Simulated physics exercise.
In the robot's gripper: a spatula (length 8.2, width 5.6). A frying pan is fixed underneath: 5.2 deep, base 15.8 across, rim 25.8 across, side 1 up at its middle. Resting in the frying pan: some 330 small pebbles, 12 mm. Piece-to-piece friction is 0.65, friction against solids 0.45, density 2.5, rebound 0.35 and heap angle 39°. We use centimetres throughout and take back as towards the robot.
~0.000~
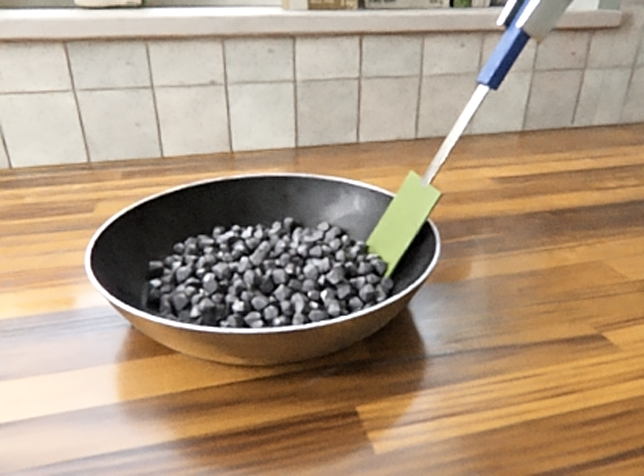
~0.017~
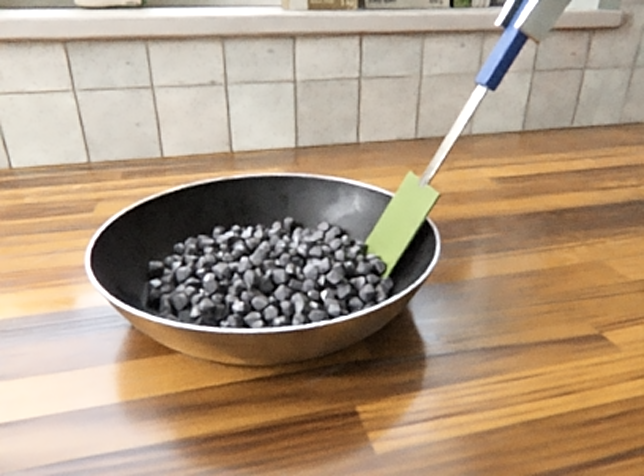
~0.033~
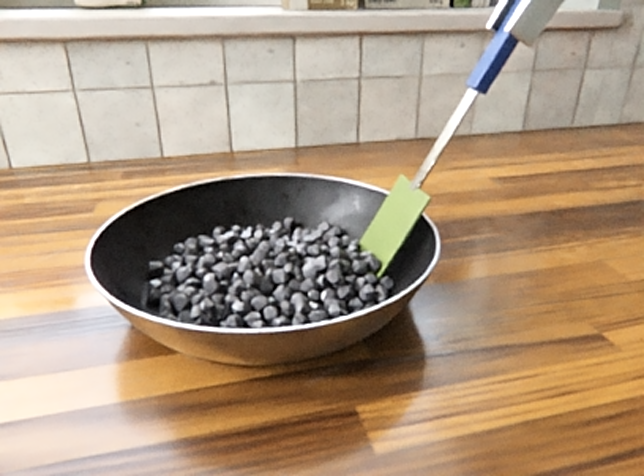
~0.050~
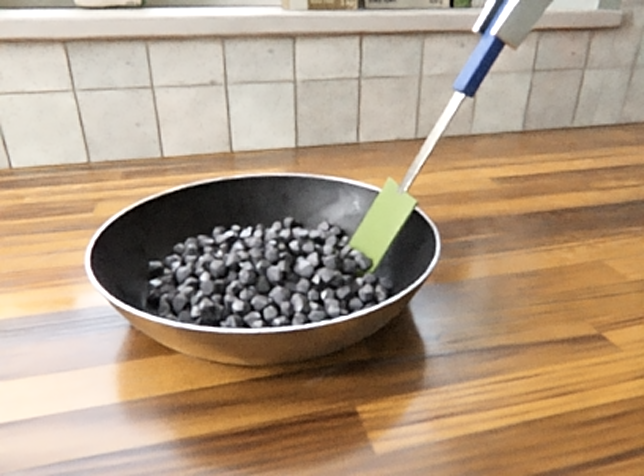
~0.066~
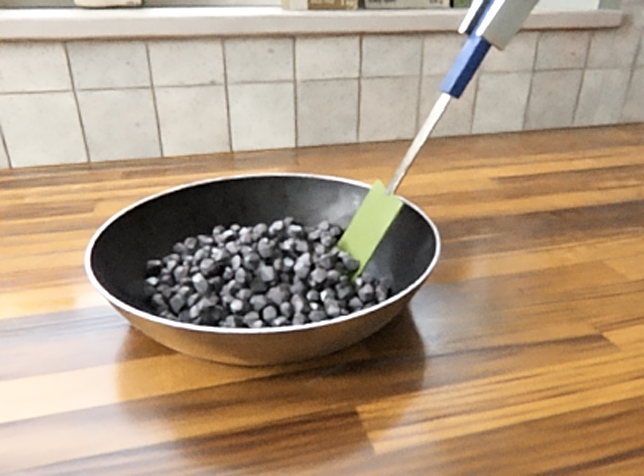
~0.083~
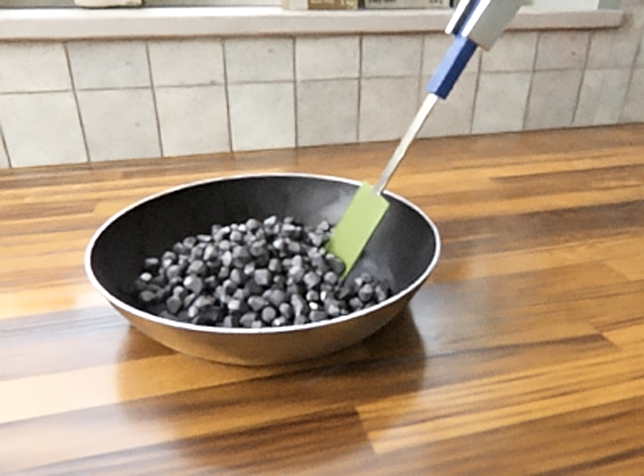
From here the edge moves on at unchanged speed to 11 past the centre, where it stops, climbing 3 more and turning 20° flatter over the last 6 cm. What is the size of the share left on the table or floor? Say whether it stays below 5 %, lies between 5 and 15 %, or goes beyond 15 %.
It goes beyond 15 %.
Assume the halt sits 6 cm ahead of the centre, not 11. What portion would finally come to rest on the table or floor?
Then the share is near 0 in a hundred.
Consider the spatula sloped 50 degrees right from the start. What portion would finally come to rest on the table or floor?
About 20 per cent.
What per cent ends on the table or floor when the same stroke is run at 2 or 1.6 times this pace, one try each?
Close to 25 and 20 percent respectively.
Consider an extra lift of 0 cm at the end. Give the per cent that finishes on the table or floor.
I'd say close to 20 per cent.
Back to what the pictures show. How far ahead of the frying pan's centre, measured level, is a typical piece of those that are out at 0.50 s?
Distance ahead of centre: Approx. 18 cm.
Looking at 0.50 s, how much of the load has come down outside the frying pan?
10 %.
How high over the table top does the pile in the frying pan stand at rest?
Some 5.0 cm above the table.
After 0.17 s, sloping 60°, highest piece 5 above the table; 333 in the frying pan.
After 0.26 s, sloping 54°, highest piece 7 above the table; 333 in the frying pan.
After 0.50 s, sloping 40°, highest piece 15 above the table; 261 in the frying pan, 38 on the table or floor, 34 on the blade or in flight.
After 1.55 s, sloping 40°, highest piece 6 above the table; 261 in the frying pan, 72 on the table or floor.
In the end, 261 in the frying pan, 72 on the table or floor. That is 22 % on the table or floor.
